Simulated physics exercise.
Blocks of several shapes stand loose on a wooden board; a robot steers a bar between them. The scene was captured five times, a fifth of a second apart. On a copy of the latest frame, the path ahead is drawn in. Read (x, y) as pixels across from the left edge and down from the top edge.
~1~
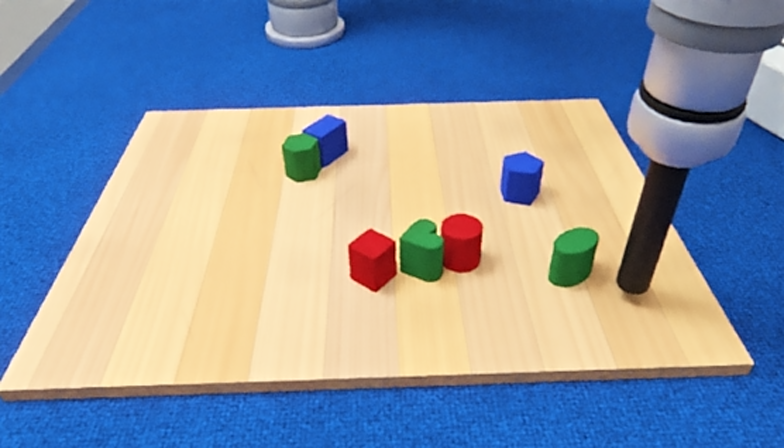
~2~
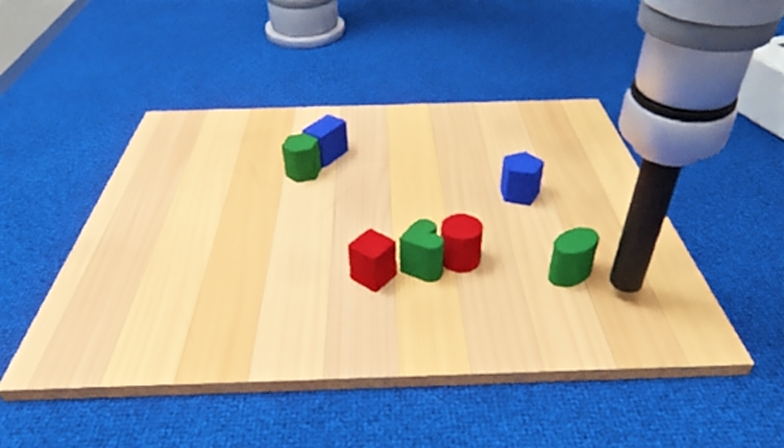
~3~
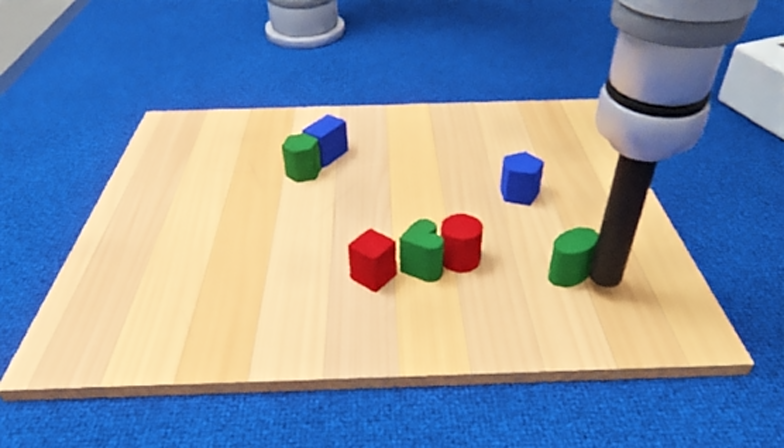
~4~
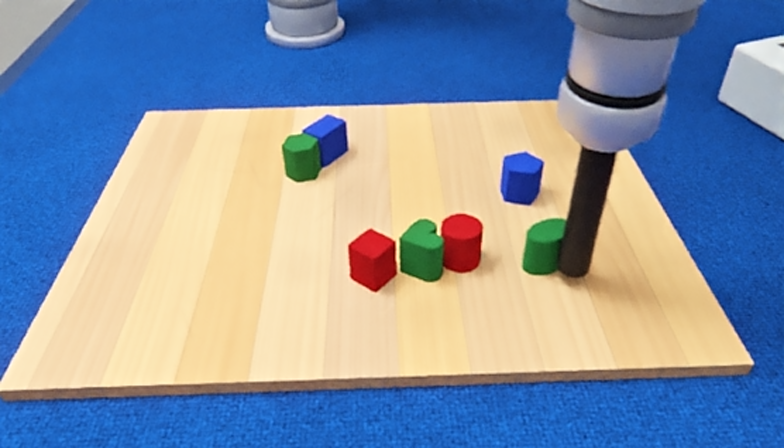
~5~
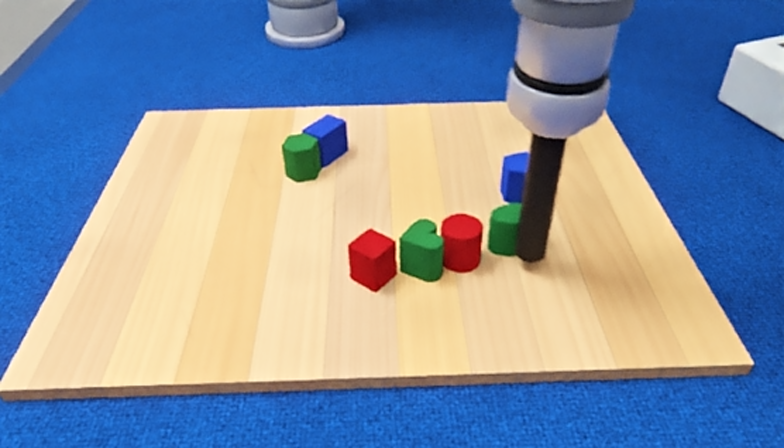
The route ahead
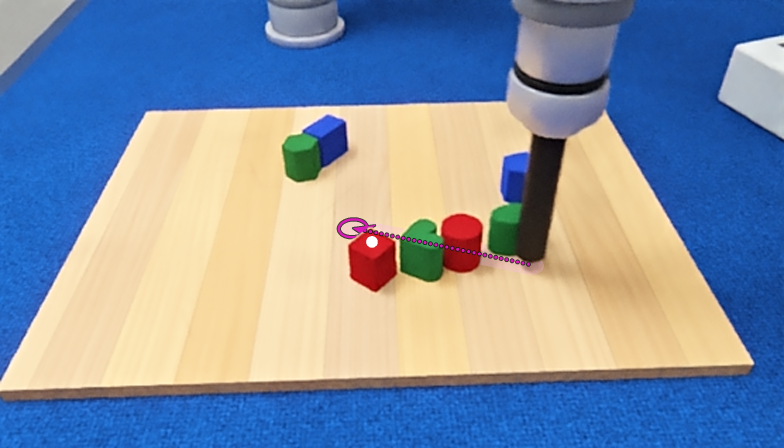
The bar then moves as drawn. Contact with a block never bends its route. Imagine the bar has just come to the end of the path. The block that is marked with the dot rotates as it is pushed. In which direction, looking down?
Bird's-eye view: Clockwise.
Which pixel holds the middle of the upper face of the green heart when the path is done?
I'd guess (384, 248).
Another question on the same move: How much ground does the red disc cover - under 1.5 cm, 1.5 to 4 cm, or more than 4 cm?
Long: Over 4 cm.
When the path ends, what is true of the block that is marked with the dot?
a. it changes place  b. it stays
Option a.
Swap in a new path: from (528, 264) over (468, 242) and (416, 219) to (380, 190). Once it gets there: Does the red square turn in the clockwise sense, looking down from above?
Yes, I think so.
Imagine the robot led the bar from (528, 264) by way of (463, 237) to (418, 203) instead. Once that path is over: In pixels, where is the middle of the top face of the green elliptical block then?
My prediction: (496, 195).
Drawn move, from (528, 264) to (353, 228); the dot is on the red square.
The first path, step by step. One third of the way, bar (468, 240); red square (362, 245), turned 15° clockwise; green heart (406, 238), turned 25° anticlockwise; red disc (434, 223); green elliptical block (505, 204), turned 20° clockwise.
Two thirds of the way, bar (409, 228); red square (344, 256), turned 35° clockwise; green heart (384, 247), turned 70° anticlockwise; red disc (384, 222); green elliptical block (505, 204), turned 20° clockwise.
At the end, bar (352, 217); red square (343, 257), turned 35° clockwise; green heart (384, 248), turned 75° anticlockwise; red disc (372, 222); green elliptical block (505, 204), turned 20° clockwise.
